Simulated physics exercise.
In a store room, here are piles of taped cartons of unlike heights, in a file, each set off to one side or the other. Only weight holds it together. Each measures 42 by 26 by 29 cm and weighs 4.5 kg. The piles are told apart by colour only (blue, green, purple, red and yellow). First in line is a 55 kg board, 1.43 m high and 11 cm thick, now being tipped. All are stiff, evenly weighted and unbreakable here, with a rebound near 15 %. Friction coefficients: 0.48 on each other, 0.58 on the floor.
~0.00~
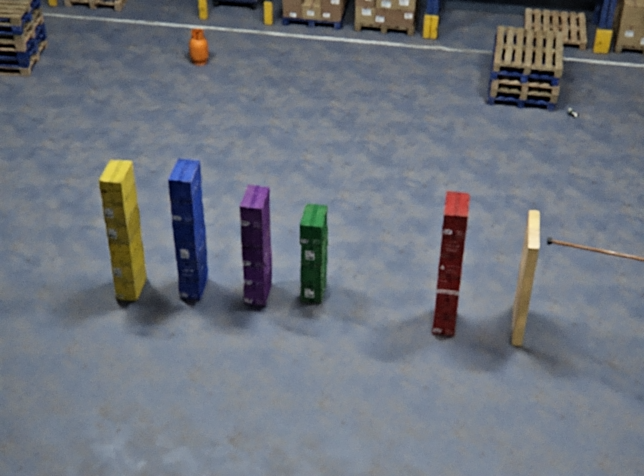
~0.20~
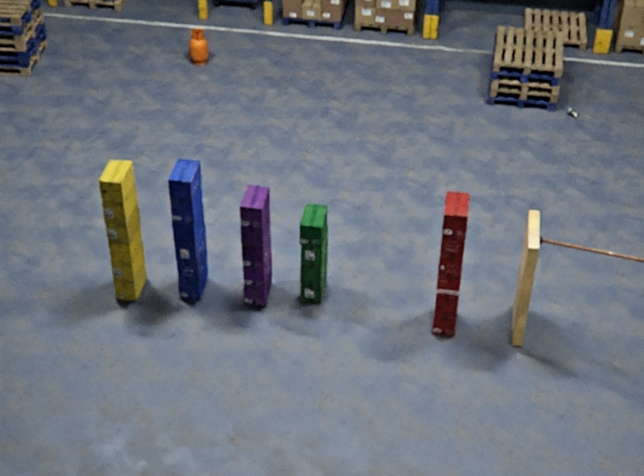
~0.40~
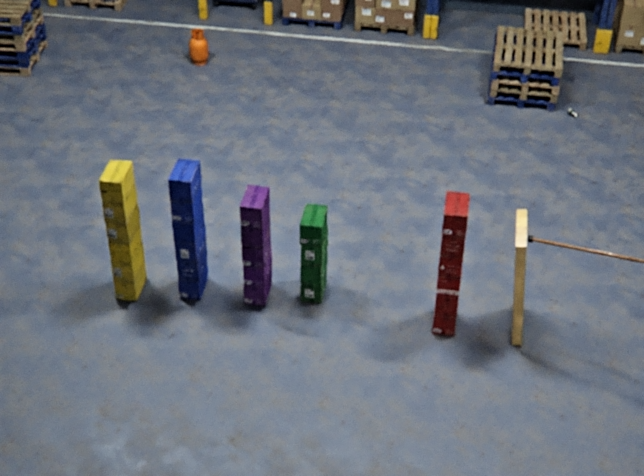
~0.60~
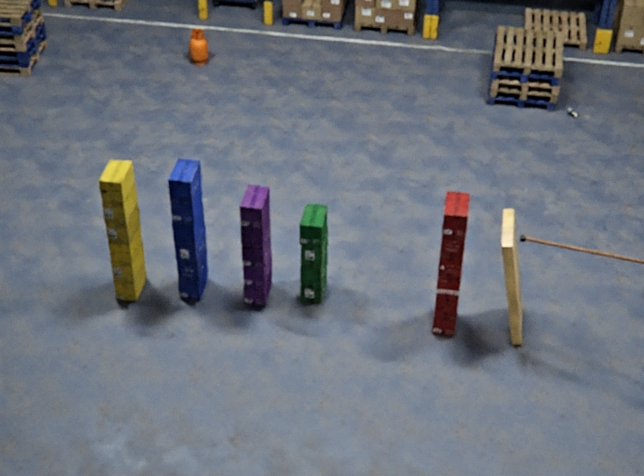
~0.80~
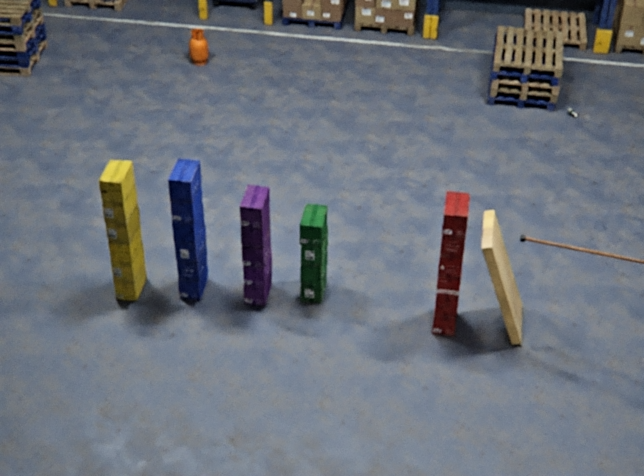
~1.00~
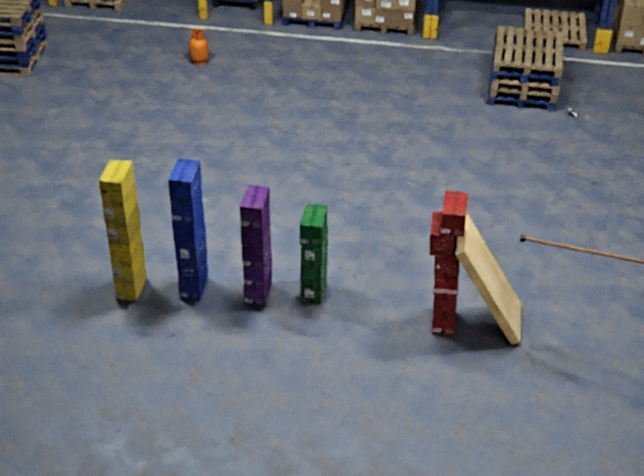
Warehouse floor, a pole pushing an upright wooden board leftward until it leans into a red stack, shifting boxes, other coloured stacks still.
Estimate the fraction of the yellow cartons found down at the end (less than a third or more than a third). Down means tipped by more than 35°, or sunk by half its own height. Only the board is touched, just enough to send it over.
The part is under a third.
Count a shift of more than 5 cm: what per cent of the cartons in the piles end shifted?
35 per cent.
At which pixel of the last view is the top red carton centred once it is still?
Near (428, 291).
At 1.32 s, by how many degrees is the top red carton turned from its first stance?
Some 50°.
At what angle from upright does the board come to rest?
About 70°.
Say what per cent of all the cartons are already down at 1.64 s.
At that moment 20 per cent.
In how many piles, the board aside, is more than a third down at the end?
2 in all.
After 1.32 s, board 51° from upright; none of the 6 yellow cartons down (1 of 27 in all colours); top yellow carton unmoved; top red carton leaning 54°, 31 cm lower.
After 1.64 s, board 83° from upright; none of the 6 yellow cartons down (6 of 27 in all colours); top yellow carton unmoved; top red carton on its side.
After 2.76 s, board 72° from upright; none of the 6 yellow cartons down (9 of 27 in all colours); top yellow carton unmoved; top green carton upside down.
At rest (7.8 s), board 72° from upright; none of the 6 yellow cartons down (9 of 27 in all colours); top yellow carton unmoved; top green carton upside down. That is 0 per cent. As the last picture would show them, middles, top yellow carton near (117, 181), top green carton near (291, 288).
